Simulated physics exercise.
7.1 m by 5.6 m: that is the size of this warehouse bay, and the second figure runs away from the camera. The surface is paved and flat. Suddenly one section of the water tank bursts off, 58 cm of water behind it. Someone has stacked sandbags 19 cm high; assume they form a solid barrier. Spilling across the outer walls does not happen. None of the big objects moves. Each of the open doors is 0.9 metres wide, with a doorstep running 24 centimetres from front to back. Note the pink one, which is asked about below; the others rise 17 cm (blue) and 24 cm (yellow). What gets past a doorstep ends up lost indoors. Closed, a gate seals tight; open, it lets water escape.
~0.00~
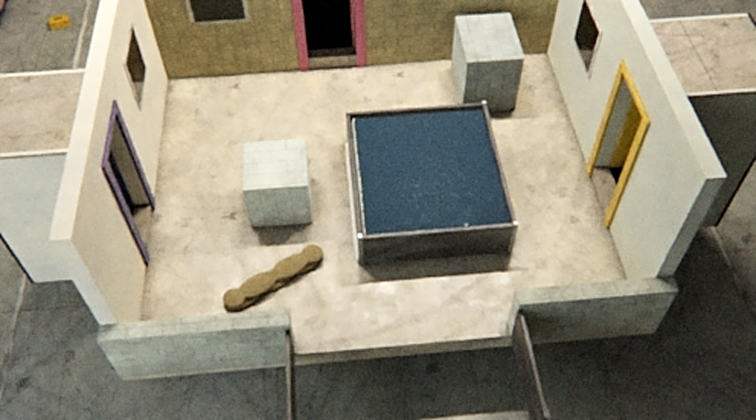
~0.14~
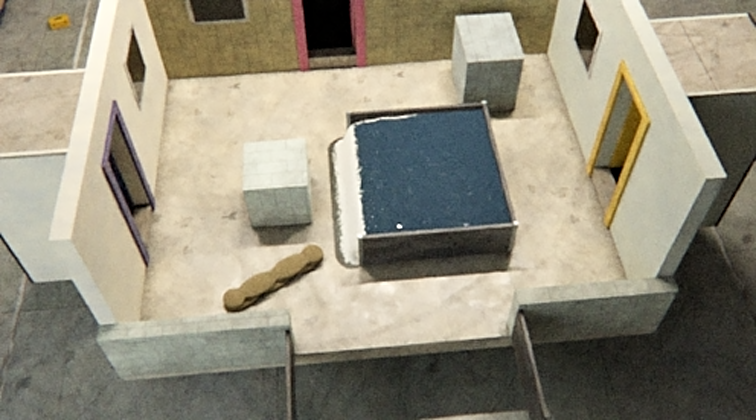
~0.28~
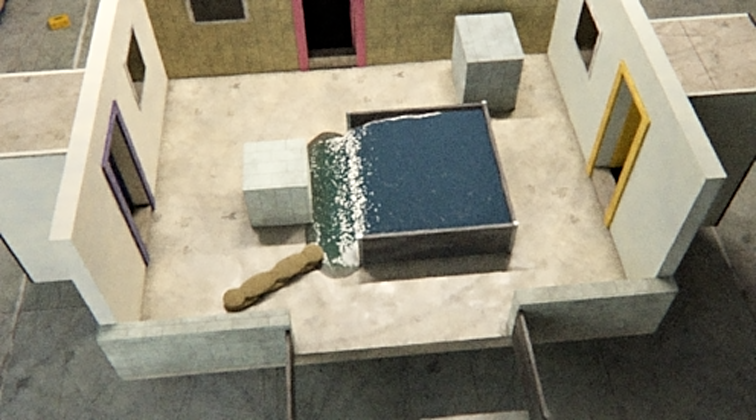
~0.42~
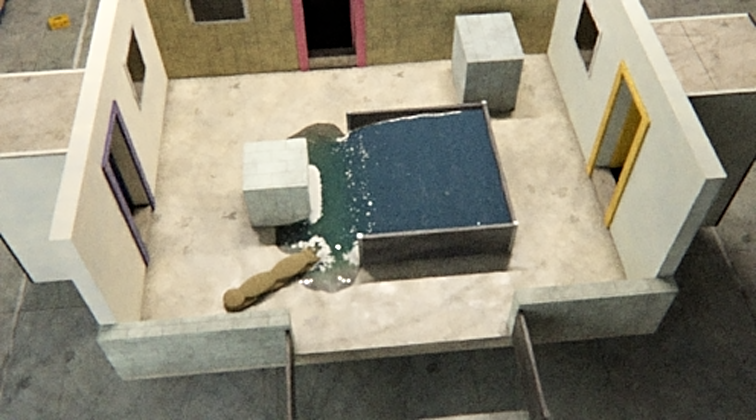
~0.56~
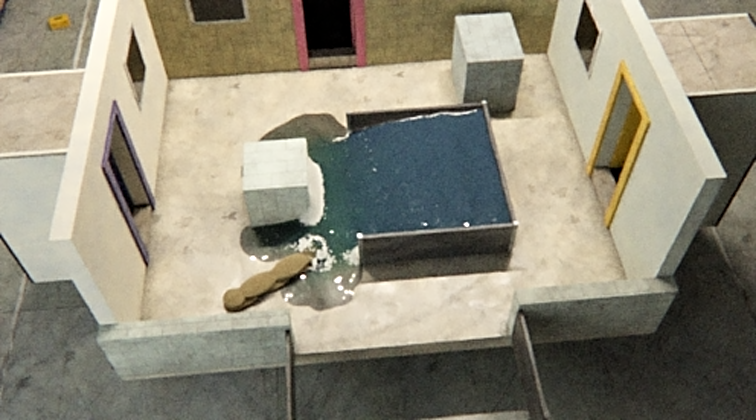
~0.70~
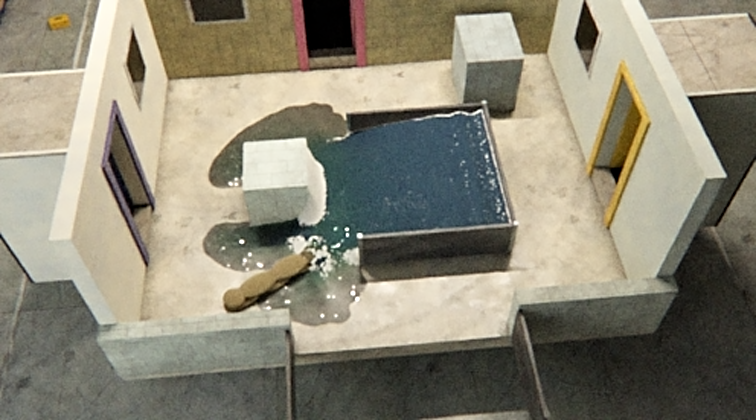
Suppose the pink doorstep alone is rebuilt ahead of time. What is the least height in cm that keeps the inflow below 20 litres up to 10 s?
About 9.5 cm.
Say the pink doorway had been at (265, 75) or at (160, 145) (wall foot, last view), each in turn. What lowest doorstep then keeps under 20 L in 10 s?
Roughly 14.5 cm for the first and 16 cm for the second.
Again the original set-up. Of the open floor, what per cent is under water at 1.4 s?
Roughly 35 percent.
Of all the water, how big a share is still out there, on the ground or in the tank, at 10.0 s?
Roughly 84 %.
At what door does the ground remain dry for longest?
The yellow door.
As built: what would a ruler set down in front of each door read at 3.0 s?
Door by door in cm - blue 17, pink 8, yellow 0.
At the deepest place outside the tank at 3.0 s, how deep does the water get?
It gets to close to 29 centimetres there.
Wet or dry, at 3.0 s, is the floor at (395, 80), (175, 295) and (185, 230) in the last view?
Okay, in order that's stayed dry, got wet and finally got wet.
After 1.4 s water covers 35 % of the floor, deepest (42 cm) near (324, 205); it has not reached the pink door.
After 3.0 s water covers 50 % of the floor, deepest (29 cm) near (187, 91); 8 cm at the pink door, 0 litres in over its 26 cm doorstep.
After 10.0 s water covers 80 % of the floor, deepest (13 cm) near (544, 53); 8 cm at the pink door, 0 litres in over its 26 cm doorstep.
At the pink door as built, the water arrived by 2.4 s and peaked near 14 cm at 6.4 s.
With a doorstep of 8.5 cm, 30 litres would have come in within the 10 s; with 11.5 cm, 5 litres. So under 20 litres takes about 9.5 cm.
